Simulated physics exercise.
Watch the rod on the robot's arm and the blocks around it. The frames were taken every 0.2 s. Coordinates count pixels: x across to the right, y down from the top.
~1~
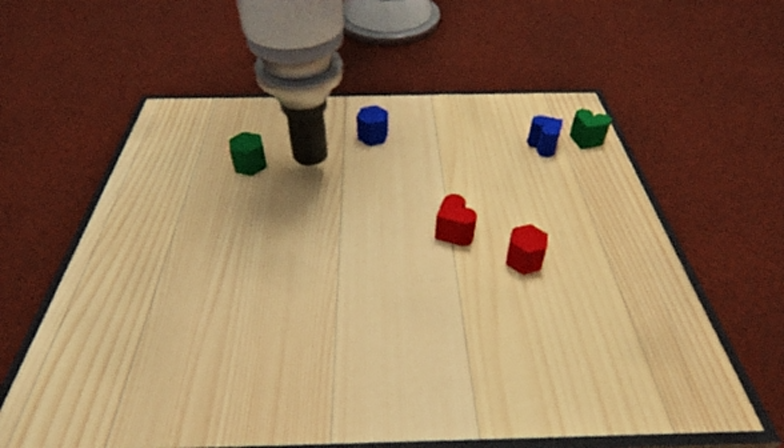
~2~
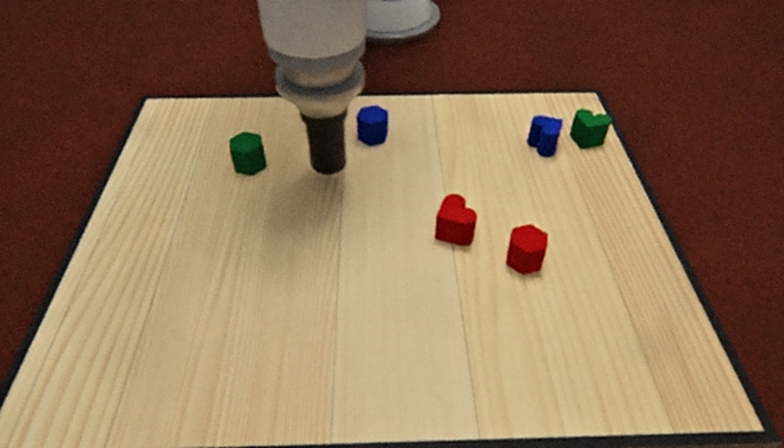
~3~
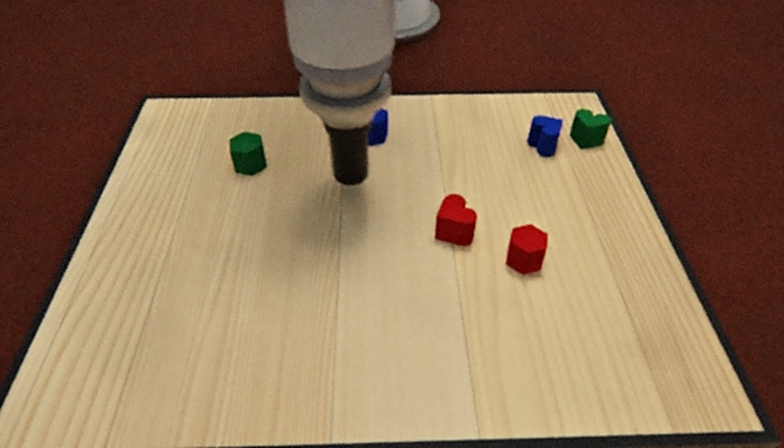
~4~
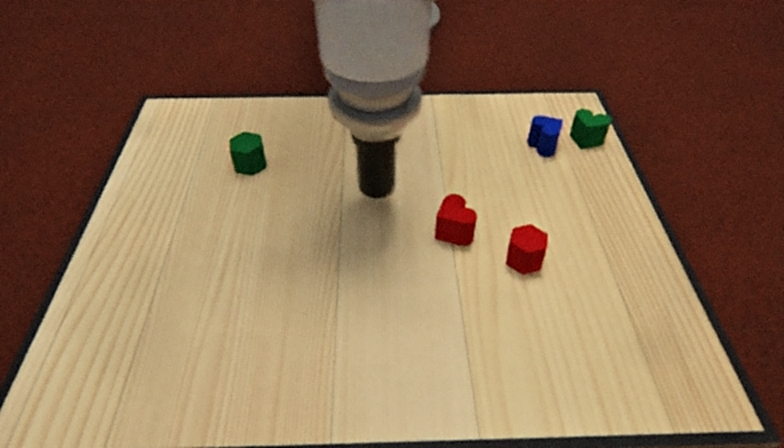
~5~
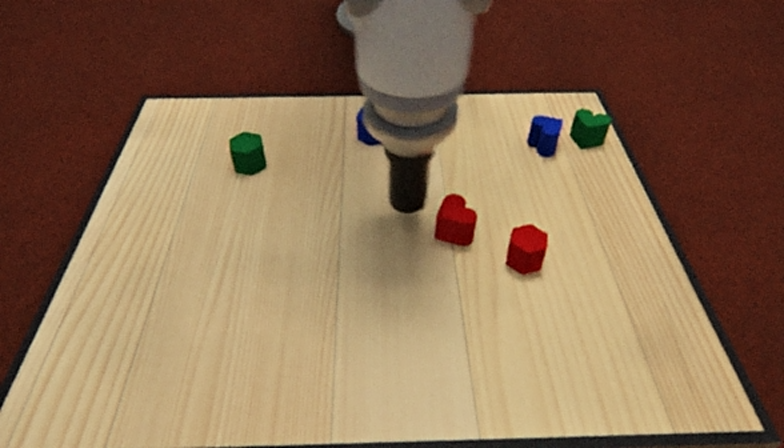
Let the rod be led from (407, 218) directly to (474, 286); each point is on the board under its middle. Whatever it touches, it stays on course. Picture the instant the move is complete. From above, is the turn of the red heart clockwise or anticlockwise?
It turns counter-clockwise.
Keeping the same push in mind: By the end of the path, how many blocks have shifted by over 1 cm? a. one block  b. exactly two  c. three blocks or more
Choice a: One block.
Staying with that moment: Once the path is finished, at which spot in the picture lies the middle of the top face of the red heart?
At the end it should sit near (476, 217).
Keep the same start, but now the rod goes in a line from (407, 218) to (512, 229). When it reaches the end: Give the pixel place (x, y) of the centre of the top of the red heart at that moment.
About (514, 232).
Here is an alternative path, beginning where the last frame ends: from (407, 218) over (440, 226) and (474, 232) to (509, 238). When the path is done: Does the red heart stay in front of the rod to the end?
Yes, that is how it ends up.
On the path given first. One third of the way, rod (430, 223); red heart (467, 214), turned 30° anticlockwise.
Two thirds of the way, rod (453, 246); red heart (476, 217), turned 50° anticlockwise.
At the end, rod (477, 270); red heart (476, 217), turned 50° anticlockwise; red hexagon in place.
